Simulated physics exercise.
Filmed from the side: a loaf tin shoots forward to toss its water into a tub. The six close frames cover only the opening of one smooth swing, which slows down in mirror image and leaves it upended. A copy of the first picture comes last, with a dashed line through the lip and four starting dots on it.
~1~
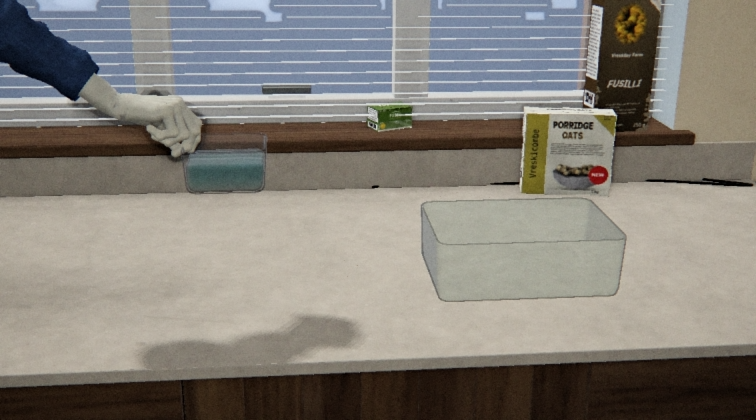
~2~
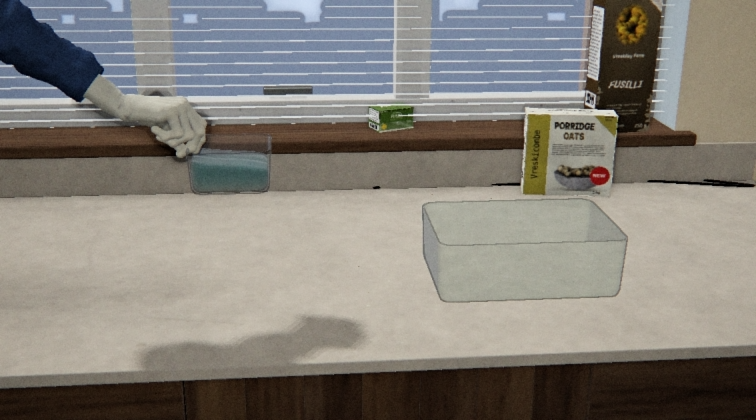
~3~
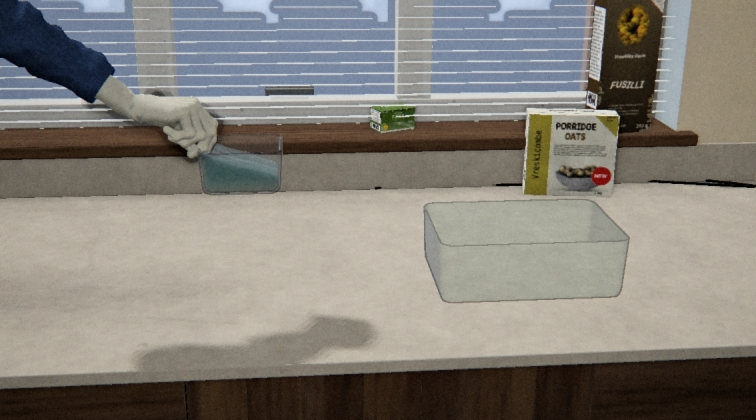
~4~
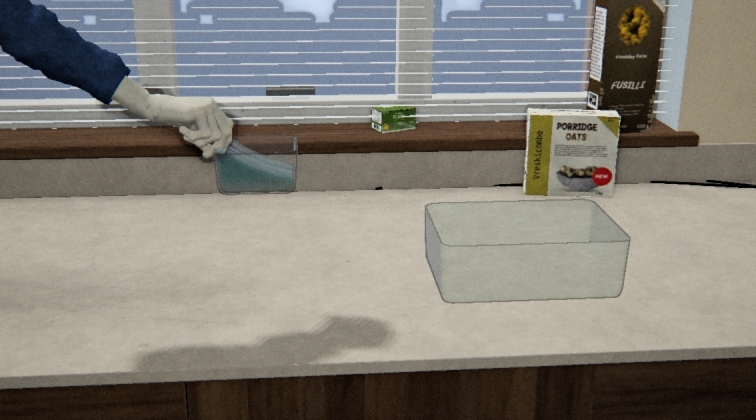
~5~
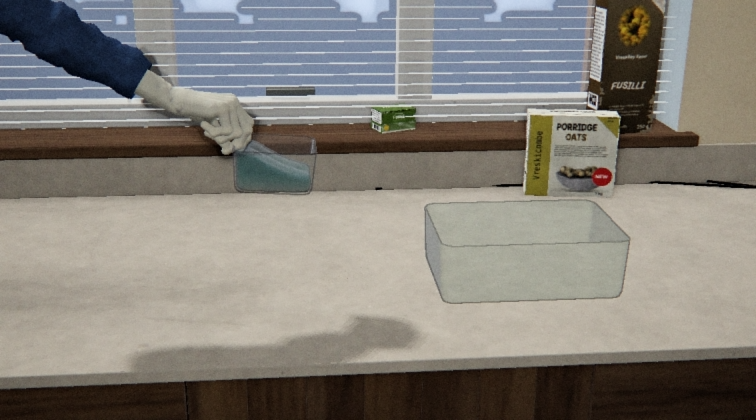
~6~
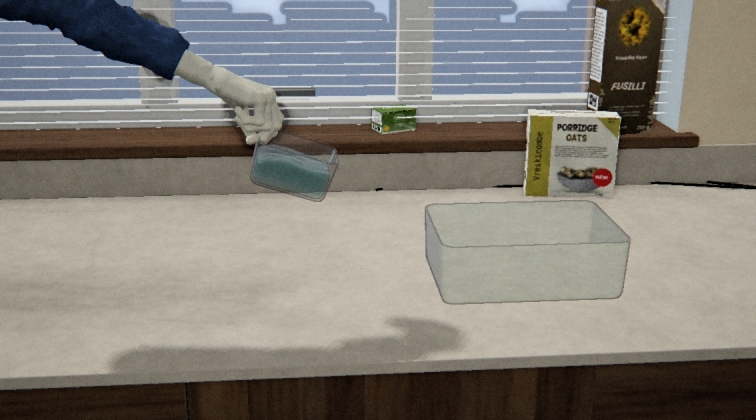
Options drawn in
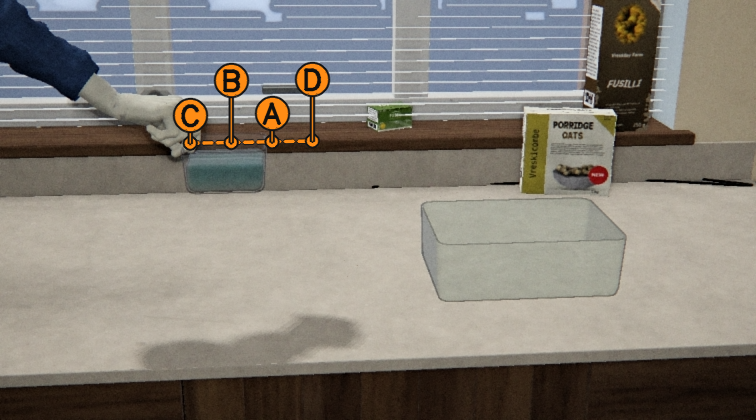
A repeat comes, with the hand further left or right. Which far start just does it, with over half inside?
Take D.
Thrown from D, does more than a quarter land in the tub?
Yes, clearly.
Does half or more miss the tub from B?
Yes, it does.
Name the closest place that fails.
It is A.
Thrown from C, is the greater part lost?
Yes.
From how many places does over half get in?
One.
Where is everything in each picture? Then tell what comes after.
In the first frame, upright, lip at (264, 141); tub from (436, 300) to (617, 293); nothing has left yet.
In the second frame, upright, lip at (269, 142); nothing has left yet.
In the third frame, upright, lip at (280, 142); nothing has left yet.
In the fourth frame, upright, lip at (295, 142); nothing has left yet.
In the fifth frame, tipped about 4°, lip at (314, 145); nothing has left yet.
In the sixth frame, tipped about 18°, lip at (336, 155); nothing has left yet.
In orange, A at (272, 141); B at (231, 142); C at (190, 143); D at (312, 141).
With A, about 26 % lands in the tub, 70 % falls short and 4 % goes beside or beyond.
With B, about 0 % lands in the tub, 98 % falls short.
With C, about 0 % lands in the tub, 100 % falls short.
With D, about 75 % lands in the tub, 20 % falls short and 5 % goes beside or beyond.
